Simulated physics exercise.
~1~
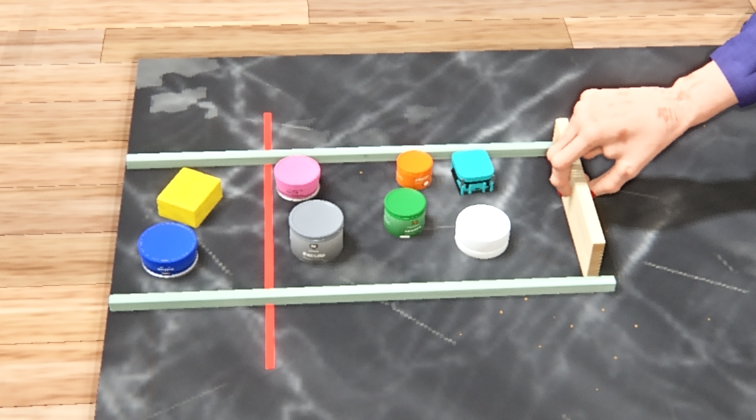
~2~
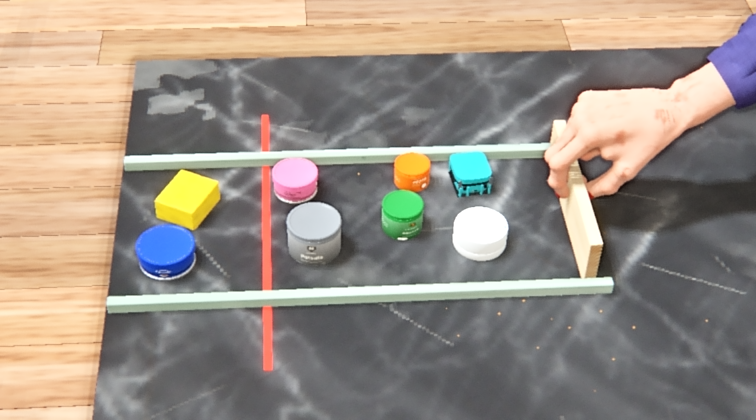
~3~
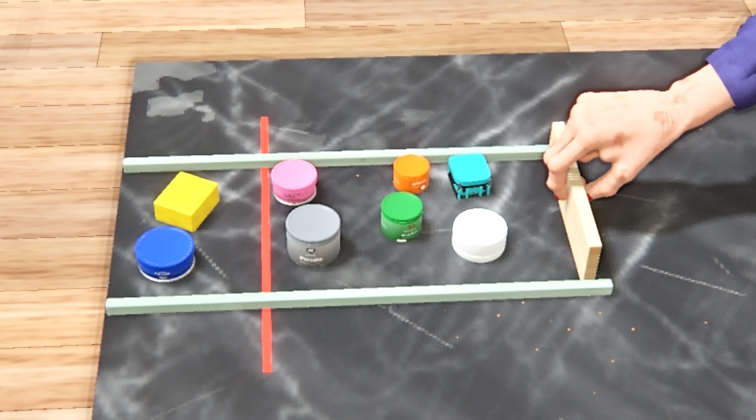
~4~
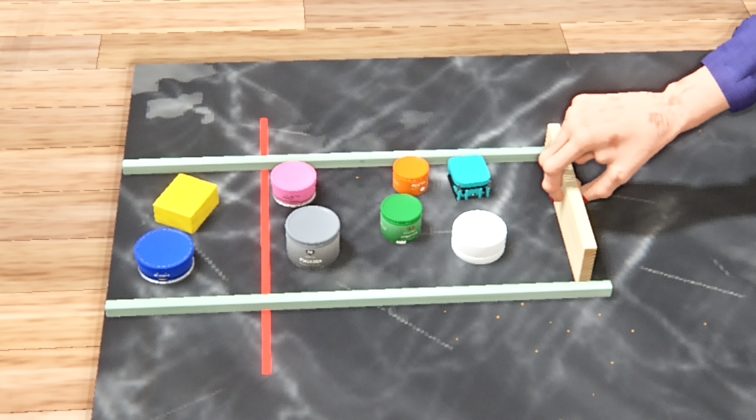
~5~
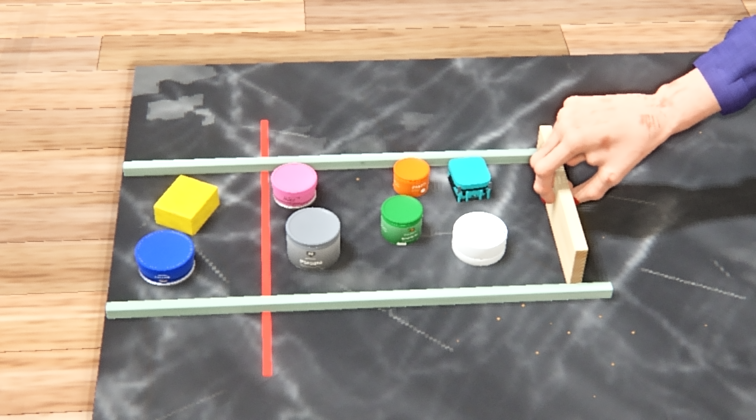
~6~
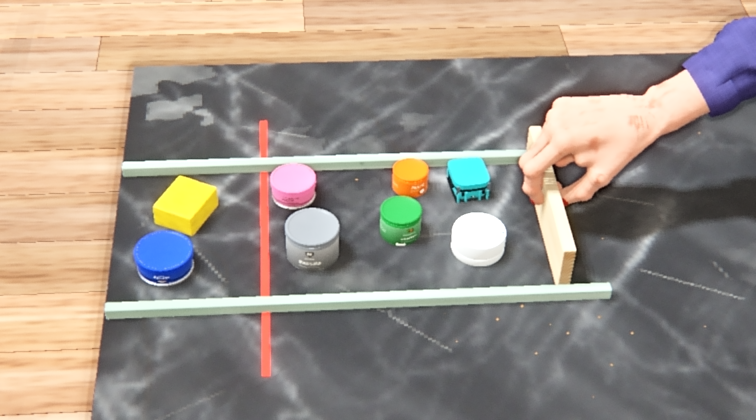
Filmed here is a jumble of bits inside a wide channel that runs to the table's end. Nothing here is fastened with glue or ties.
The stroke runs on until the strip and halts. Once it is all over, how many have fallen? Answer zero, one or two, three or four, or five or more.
When it is over, zero have fallen.
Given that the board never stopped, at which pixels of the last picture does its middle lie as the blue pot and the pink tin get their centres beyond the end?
(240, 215) and then (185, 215), give or take.
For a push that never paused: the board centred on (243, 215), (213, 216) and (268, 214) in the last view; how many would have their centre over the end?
Over the end: 0, 2, 0.
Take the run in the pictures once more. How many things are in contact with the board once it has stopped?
That number would be 3.
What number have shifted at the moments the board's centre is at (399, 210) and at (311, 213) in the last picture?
By the first moment it's 4, by the second it's 7.
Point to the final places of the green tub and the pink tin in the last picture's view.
First object about (244, 214); second object about (176, 190).
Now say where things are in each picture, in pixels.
In the first frame, blue pot (169, 250); yellow block (190, 198); pink tin (297, 179); board (576, 197); tape (269, 227).
In the second frame, yellow block (188, 199); turquoise case (470, 174).
In the third frame, pink tin (294, 183); orange tub (411, 174).
In the fourth frame, blue pot (165, 256); white lid (479, 237).
In the fifth frame, yellow block (187, 205); grey tub (314, 239).
In the sixth frame, blue pot (165, 259); yellow block (186, 205); pink tin (293, 187); board (549, 205); tape (265, 234).
Early on, none off yet; blue pot at rest near (165, 259); yellow block at rest near (186, 205); pink tin at rest near (293, 187).
A while later, none off yet; blue pot at rest near (165, 259); yellow block at rest near (186, 205); pink tin moving near (282, 188).
Further along, none off yet; blue pot at rest near (165, 259); yellow block travelled a little near (161, 211); pink tin travelled well along near (212, 192).
Finally, the number that fall off is zero.
